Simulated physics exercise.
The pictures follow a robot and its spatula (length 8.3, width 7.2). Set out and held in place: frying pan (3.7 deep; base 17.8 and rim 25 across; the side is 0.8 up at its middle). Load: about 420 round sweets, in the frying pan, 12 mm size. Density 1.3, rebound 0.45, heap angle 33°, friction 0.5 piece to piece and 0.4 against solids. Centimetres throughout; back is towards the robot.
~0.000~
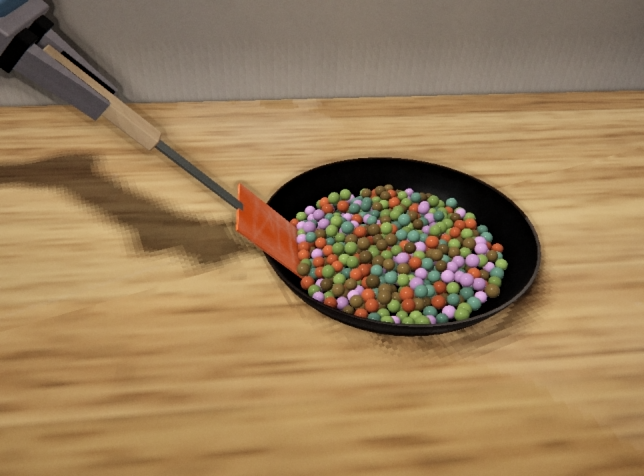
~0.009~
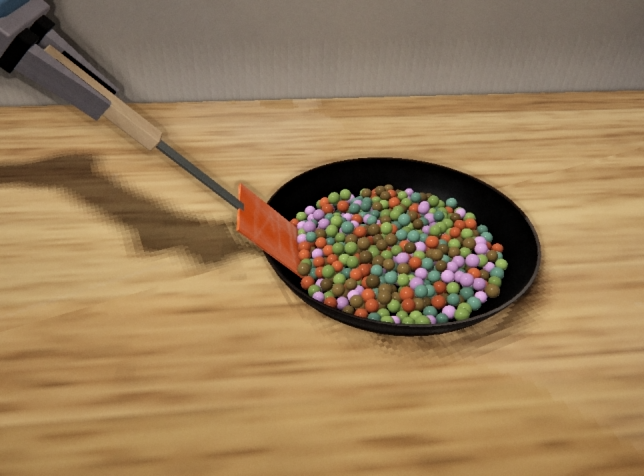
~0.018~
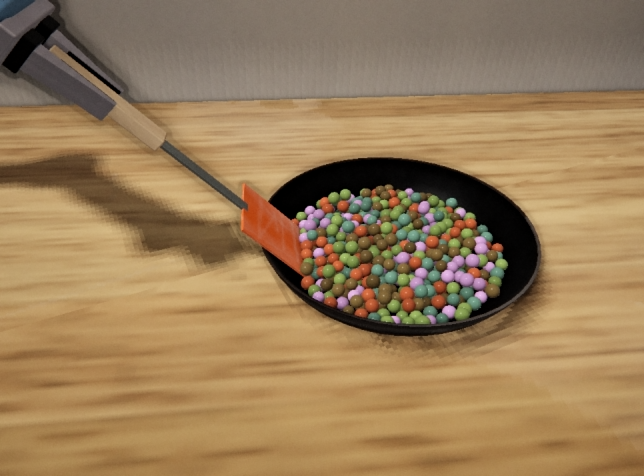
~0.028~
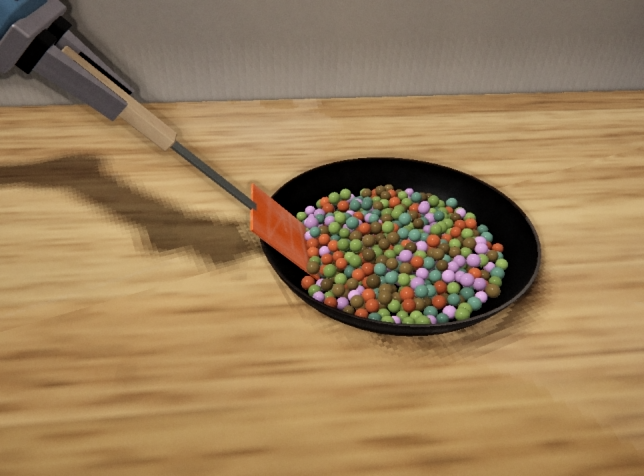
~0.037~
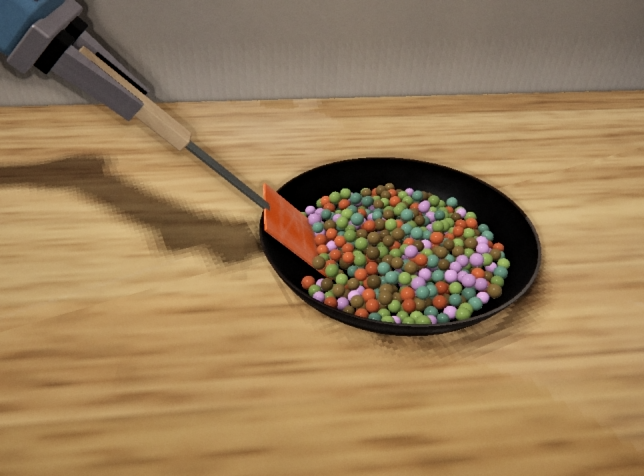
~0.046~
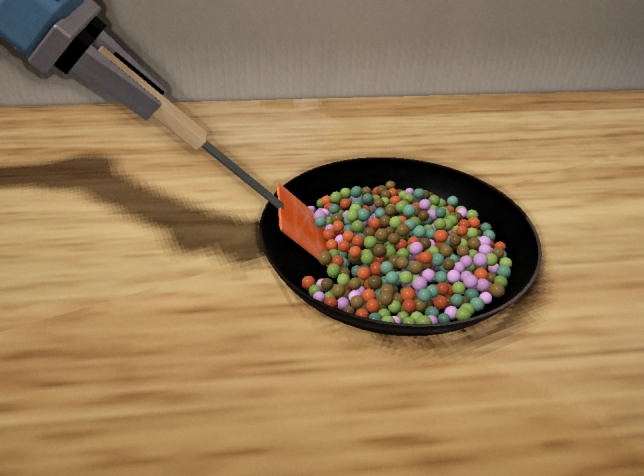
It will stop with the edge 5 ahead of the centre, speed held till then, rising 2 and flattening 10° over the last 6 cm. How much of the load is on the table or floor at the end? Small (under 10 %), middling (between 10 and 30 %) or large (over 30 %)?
On the table or floor the share is middling, between 10 and 30 %.
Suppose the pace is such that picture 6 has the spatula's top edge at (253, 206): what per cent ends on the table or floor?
About 0 per cent.
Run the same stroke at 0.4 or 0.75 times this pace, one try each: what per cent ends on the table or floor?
About 0 and 5 per cent.
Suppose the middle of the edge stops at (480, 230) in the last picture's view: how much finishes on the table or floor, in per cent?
Some 25 per cent.
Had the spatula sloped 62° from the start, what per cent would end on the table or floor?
In that case some 15 per cent.
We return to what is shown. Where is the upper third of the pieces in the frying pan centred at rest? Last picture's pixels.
Near (479, 234).
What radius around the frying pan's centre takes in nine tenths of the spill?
Roughly 45 cm.
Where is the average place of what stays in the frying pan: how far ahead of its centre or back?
About 3.5 cm ahead.
After 0.07 s, sloping 47°, highest piece 6 above the table; 421 in the frying pan.
After 0.09 s, sloping 44°, highest piece 8 above the table; 421 in the frying pan.
After 0.30 s, sloping 37°, highest piece 6 above the table; 360 in the frying pan, 57 on the table or floor, 4 on the blade or in flight.
After 1.35 s, sloping 37°, highest piece 4 above the table; 360 in the frying pan, 61 on the table or floor.
In the end, 360 in the frying pan, 61 on the table or floor. That is 14 % on the table or floor.
